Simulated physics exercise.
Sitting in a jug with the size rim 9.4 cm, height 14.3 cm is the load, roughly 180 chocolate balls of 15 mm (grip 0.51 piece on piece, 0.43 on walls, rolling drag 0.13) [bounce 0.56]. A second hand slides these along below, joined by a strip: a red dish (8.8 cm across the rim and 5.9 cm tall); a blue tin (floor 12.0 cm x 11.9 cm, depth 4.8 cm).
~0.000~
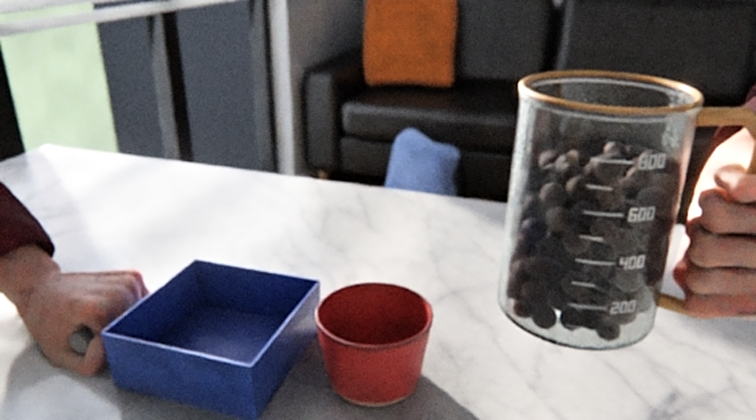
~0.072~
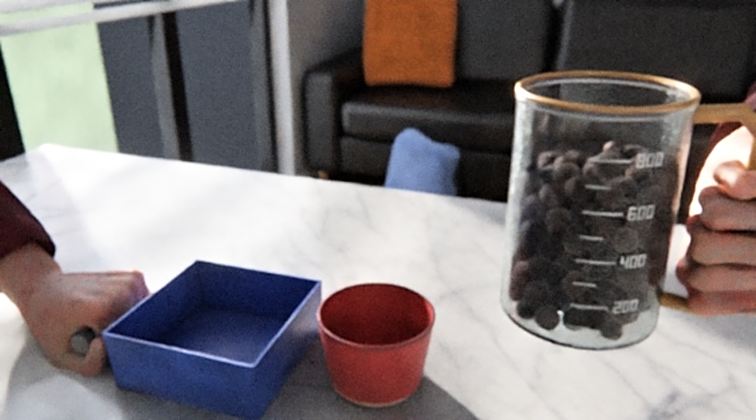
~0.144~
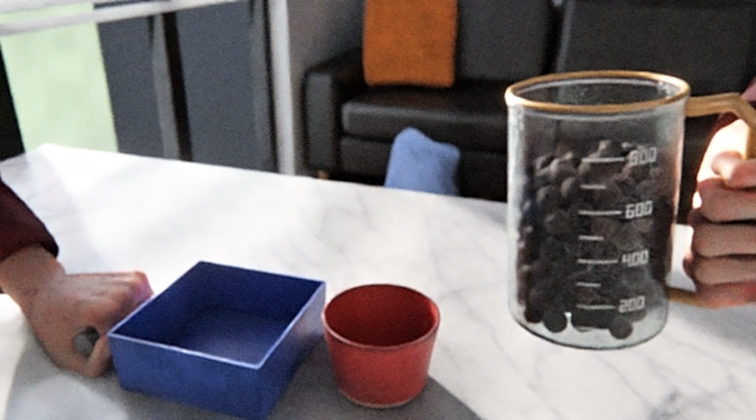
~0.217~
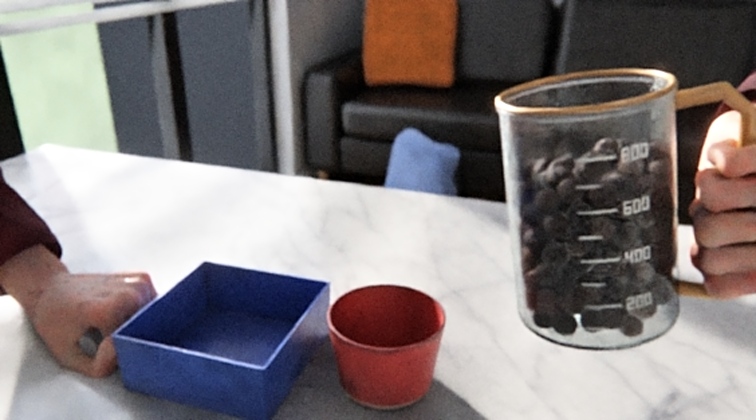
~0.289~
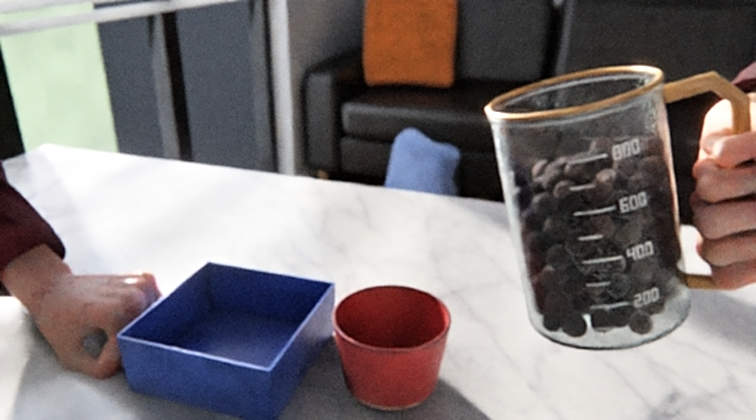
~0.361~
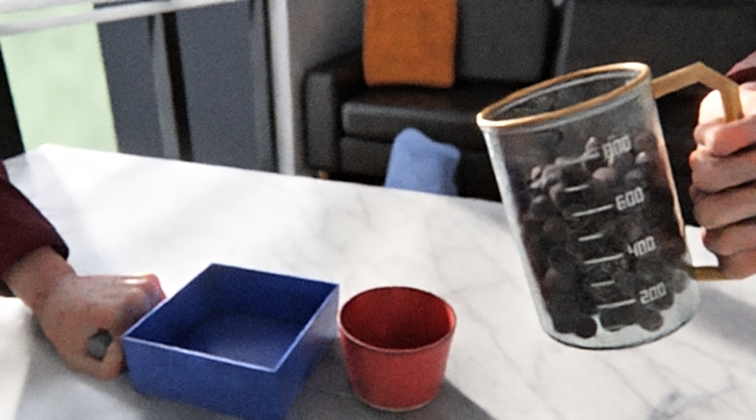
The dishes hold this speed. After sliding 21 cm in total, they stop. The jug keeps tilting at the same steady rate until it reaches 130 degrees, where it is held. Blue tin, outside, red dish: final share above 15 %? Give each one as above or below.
Blue tin - above; outside - above; red dish - above.
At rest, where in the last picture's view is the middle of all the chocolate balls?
Centre, last frame: Approx. (574, 412) px.
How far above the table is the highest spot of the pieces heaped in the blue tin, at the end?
3.0 centimetres or so.
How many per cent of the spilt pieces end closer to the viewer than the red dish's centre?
60 %.
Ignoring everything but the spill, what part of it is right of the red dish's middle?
About 0 %.
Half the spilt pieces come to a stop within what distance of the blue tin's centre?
Roughly 10 centimetres.
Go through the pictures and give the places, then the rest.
The first picture shows jug at (598, 151); tilt 0 degrees; dishes slid 0.0 cm; lip at (524, 84); top of the load at (653, 157); red dish at (375, 311); blue tin at (219, 305).
The second picture shows jug at (596, 151); tilt 2 degrees; dishes slid 0.1 cm; lip at (520, 86); top of the load at (552, 157).
The third picture shows jug at (592, 151); tilt 6 degrees; dishes slid 0.5 cm; low side left; lip at (511, 92); top of the load at (574, 157).
The fourth picture shows jug at (586, 151); tilt 11 degrees; dishes slid 1.0 cm; low side left; lip at (500, 100); top of the load at (604, 157).
The fifth picture shows jug at (580, 151); tilt 16 degrees; dishes slid 1.4 cm; low side left; lip at (491, 108); top of the load at (627, 155).
The sixth picture shows jug at (575, 152); tilt 21 degrees; dishes slid 1.8 cm; low side left; lip at (483, 117); top of the load at (622, 152); red dish at (397, 316); blue tin at (239, 308). It turns about 70 degrees a second.
Then, at 1.49 s, tilt 101 degrees; jug 100 %; middle of all pieces on or above the table near (612, 217).
After 2.43 s, tilt 130 degrees; red dish 35 %, blue tin 30 %, outside 35 %; middle of all pieces on or above the table near (471, 378).
After 3.29 s, tilt 130 degrees; red dish 35 %, blue tin 30 %, outside 35 %; middle of all pieces on or above the table near (527, 393).
After 4.12 s, tilt 130 degrees; red dish 35 %, blue tin 30 %, outside 35 %; middle of all pieces on or above the table near (554, 399).
By 4.3 s all is still; red dish 35 %, blue tin 30 %, outside 35 %, jug 0 %.
